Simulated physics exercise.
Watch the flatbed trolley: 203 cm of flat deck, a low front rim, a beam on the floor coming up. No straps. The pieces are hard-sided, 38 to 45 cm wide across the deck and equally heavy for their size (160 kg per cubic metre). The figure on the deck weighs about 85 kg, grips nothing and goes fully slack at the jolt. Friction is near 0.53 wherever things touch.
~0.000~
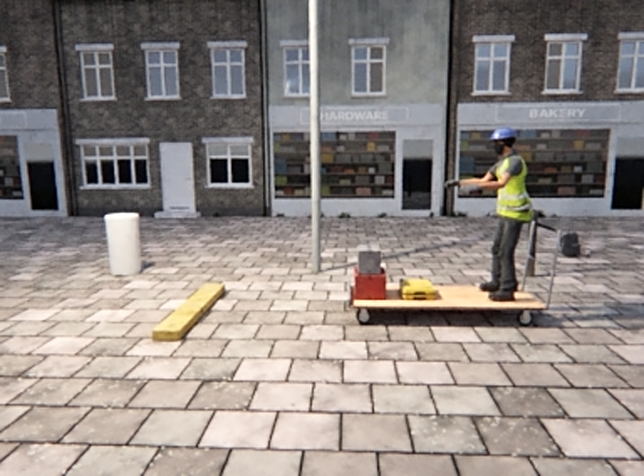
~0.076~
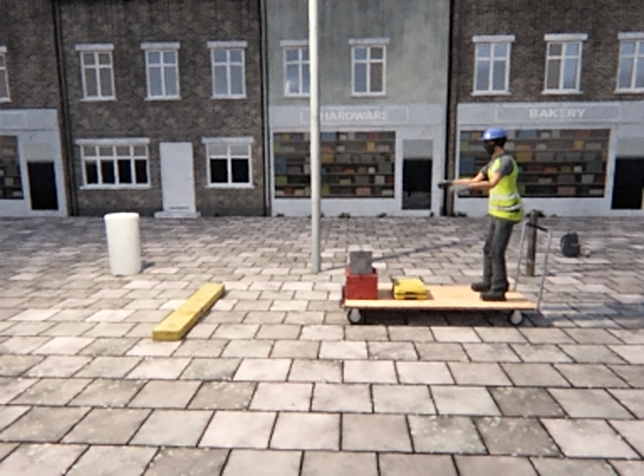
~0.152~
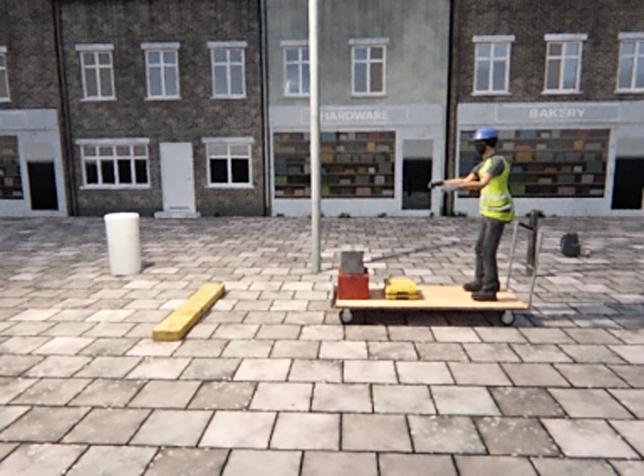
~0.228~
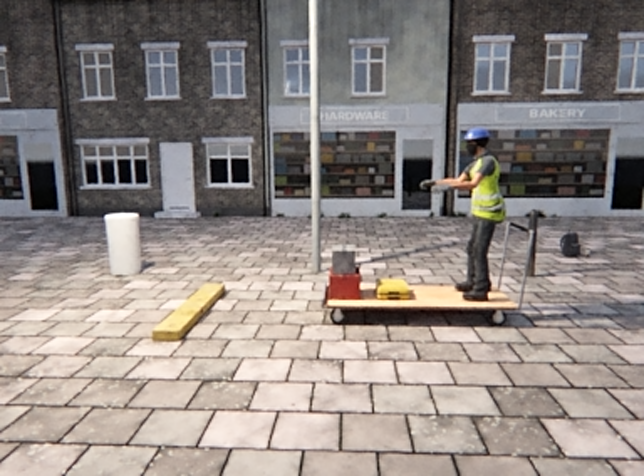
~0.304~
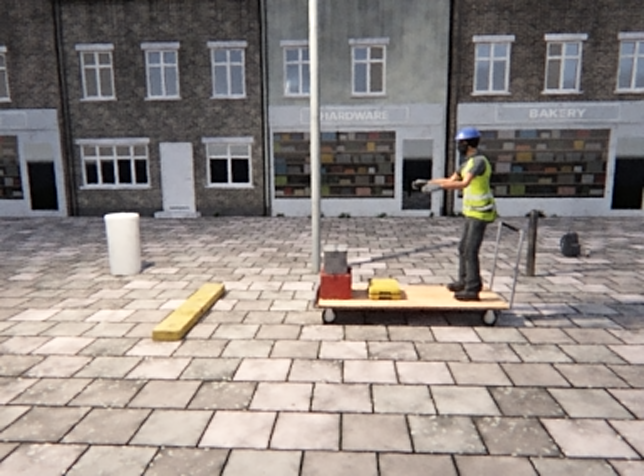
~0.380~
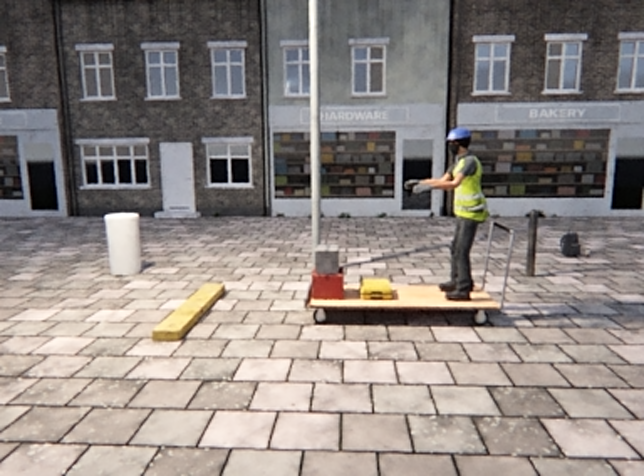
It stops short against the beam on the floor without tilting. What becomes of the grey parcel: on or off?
At this pace the grey parcel keeps its place on the deck.
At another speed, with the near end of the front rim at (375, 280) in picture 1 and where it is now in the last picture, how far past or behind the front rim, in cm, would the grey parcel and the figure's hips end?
In that case grey 90 past, hips 60 behind.
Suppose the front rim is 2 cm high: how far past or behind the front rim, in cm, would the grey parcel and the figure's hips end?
Then grey 10 behind, hips 140 behind.
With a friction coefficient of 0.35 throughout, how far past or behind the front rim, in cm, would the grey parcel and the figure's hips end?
In that case grey 50 past, hips 140 behind.
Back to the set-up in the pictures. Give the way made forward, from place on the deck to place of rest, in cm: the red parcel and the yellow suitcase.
Forward: Red 5, yellow 15.
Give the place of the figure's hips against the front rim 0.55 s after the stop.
Some 140 cm behind it.
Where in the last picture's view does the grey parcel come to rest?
Near (202, 258).
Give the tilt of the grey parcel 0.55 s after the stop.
About 0°.
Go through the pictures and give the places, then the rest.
In the first frame, grey parcel (369, 259), hips (514, 210), rim corner (349, 305); 0 cm covered, 174 to go.
In the second frame, grey parcel (360, 259), hips (506, 210), rim corner (340, 305); 9 cm covered, 165 to go.
In the third frame, grey parcel (352, 259), hips (497, 210), rim corner (331, 305); 19 cm covered, 156 to go.
In the fourth frame, grey parcel (344, 259), hips (488, 210), rim corner (323, 305); 28 cm covered, 146 to go.
In the fifth frame, grey parcel (336, 259), hips (479, 210), rim corner (314, 305); 37 cm covered, 137 to go.
In the sixth frame, grey parcel (327, 259), hips (471, 210), rim corner (305, 305); 47 cm covered, 128 to go. Speed about 1.2 m/s.
Impact comes at 1.42 s.
After 1.67 s the grey parcel is 7 cm behind the rim, tilted 0°, near (202, 258) in the last picture's view.
After 1.97 s the grey parcel is 8 cm behind the rim, tilted 0°, near (202, 258) in the last picture's view.
After 2.42 s the grey parcel is 8 cm behind the rim, tilted 0°, near (202, 258) in the last picture's view.
At rest, 2.7 s, nothing is past the rim; behind it, red parcel, yellow suitcase, grey parcel and the figure's hips.
